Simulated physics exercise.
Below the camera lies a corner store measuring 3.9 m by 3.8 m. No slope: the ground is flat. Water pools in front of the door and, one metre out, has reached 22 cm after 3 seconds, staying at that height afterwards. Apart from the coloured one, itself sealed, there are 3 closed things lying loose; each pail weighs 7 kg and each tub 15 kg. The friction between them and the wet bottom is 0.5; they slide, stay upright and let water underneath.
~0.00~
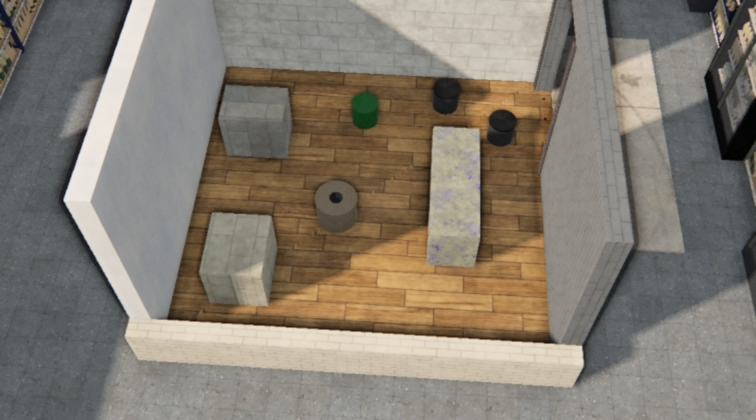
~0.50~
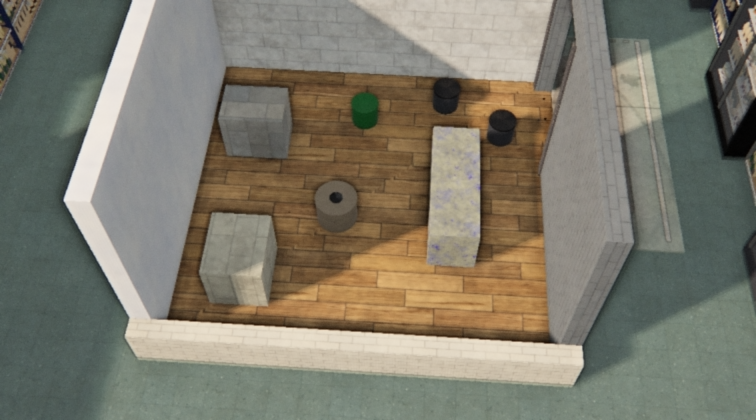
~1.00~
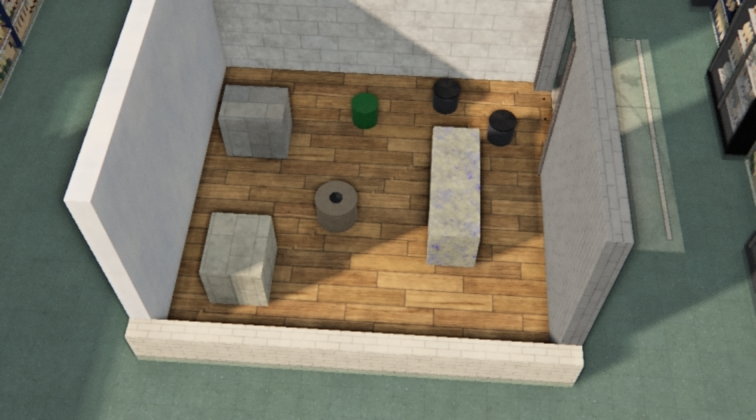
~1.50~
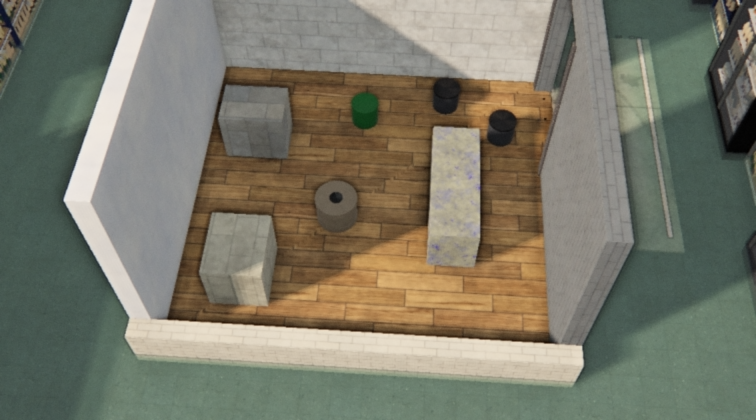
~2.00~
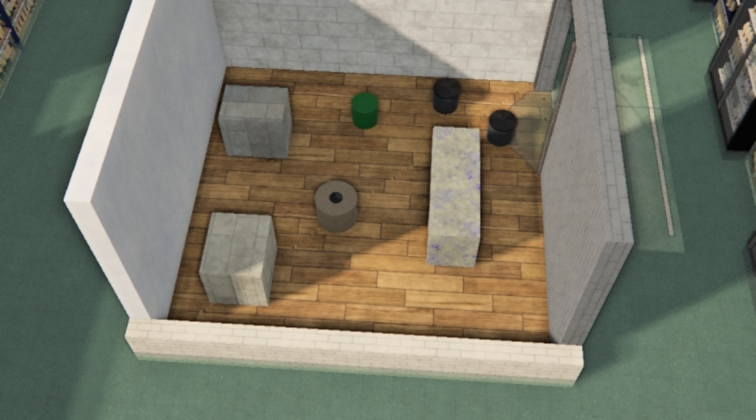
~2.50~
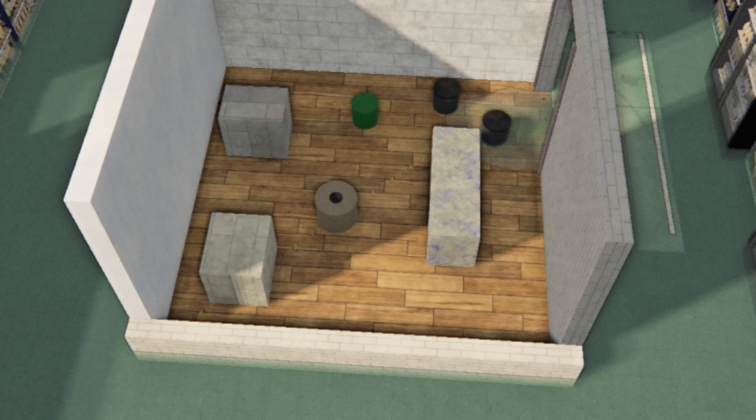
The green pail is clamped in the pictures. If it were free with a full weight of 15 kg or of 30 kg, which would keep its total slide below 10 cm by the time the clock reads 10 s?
I reckon only the heavier ballast is ample.
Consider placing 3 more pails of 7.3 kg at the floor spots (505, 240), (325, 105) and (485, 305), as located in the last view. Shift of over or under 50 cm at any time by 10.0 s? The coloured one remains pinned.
Taking them in order, the first is inside the line, the second beyond the line and the third inside the line.
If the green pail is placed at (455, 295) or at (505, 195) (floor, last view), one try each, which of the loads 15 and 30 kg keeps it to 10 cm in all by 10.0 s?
Log: Try 1 the lighter pick works; try 2 the lighter pick works.
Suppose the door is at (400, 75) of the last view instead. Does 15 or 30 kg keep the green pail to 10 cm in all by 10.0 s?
If so, only the heavier one succeeds.
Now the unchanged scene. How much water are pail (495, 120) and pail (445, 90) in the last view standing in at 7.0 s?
Around 7 cm and 14 cm.
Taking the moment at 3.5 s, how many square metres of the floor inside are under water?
At that time the wet patch spans about 3.0 m2.
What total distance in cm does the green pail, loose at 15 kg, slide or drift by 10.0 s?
Total path: Roughly 30 cm.
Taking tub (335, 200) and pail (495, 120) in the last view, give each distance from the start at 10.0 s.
In turn: 50 cm, 350 cm.
After 3.5 s the green pail would be 0 cm from its start with 15 kg and 0 cm from its start with 30 kg; 1 cm of water round it then.
After 4.5 s the green pail would be 13 cm from its start with 15 kg and 0 cm from its start with 30 kg; 9 cm of water round it then.
After 7.0 s the green pail would be 29 cm from its start with 15 kg and 0 cm from its start with 30 kg; 9 cm of water round it then.
After 10.0 s the green pail would be 28 cm from its start with 15 kg and 0 cm from its start with 30 kg; 13 cm of water round it then.
